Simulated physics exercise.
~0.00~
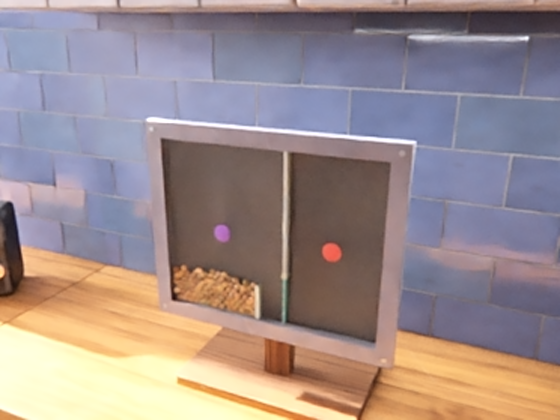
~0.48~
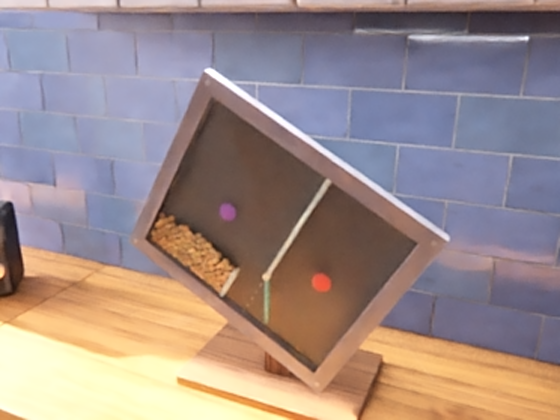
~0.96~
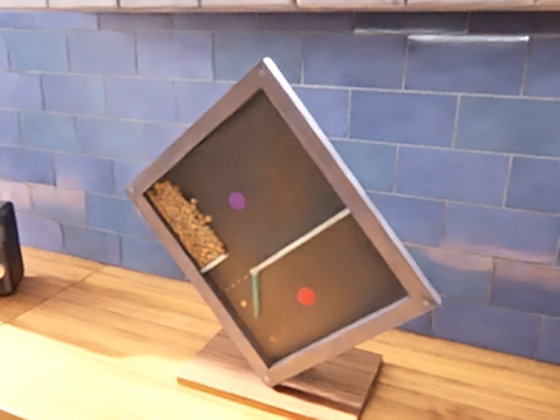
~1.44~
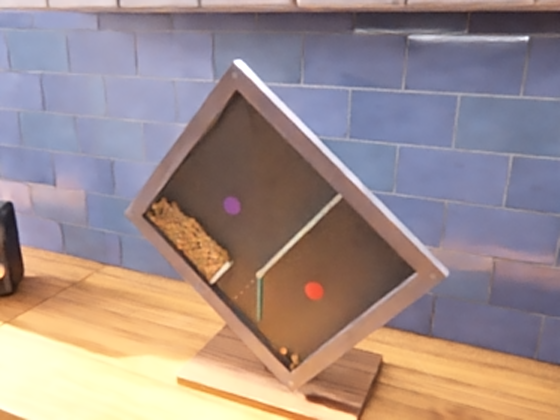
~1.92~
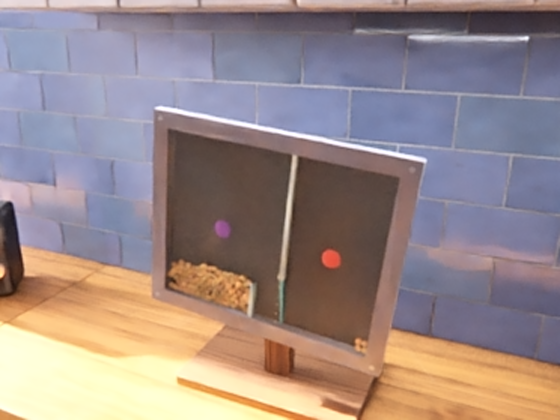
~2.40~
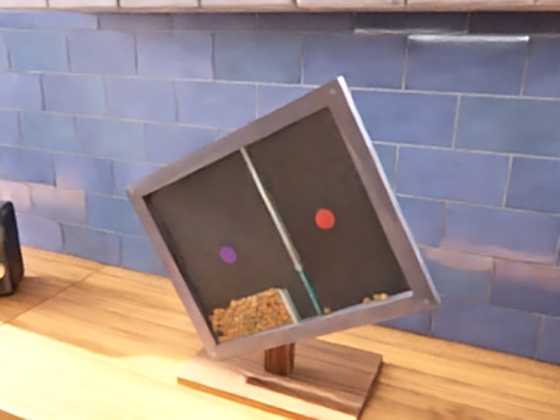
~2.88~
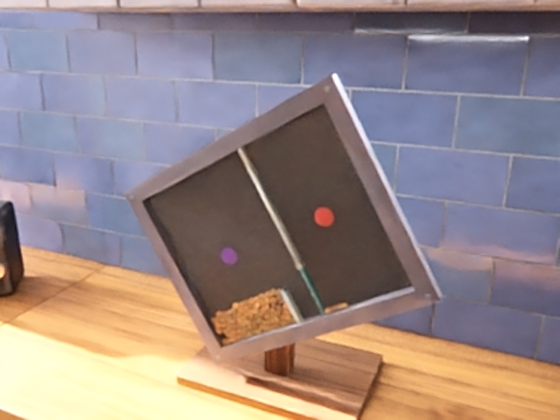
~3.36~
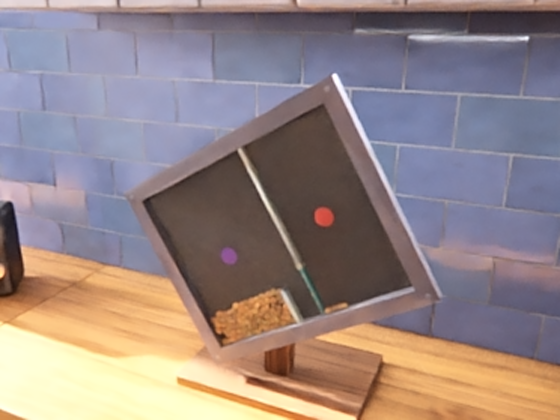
Framed panel of small tan beads tilting clockwise, then anticlockwise, a few beads slipping past a turquoise flap, most staying purple side.
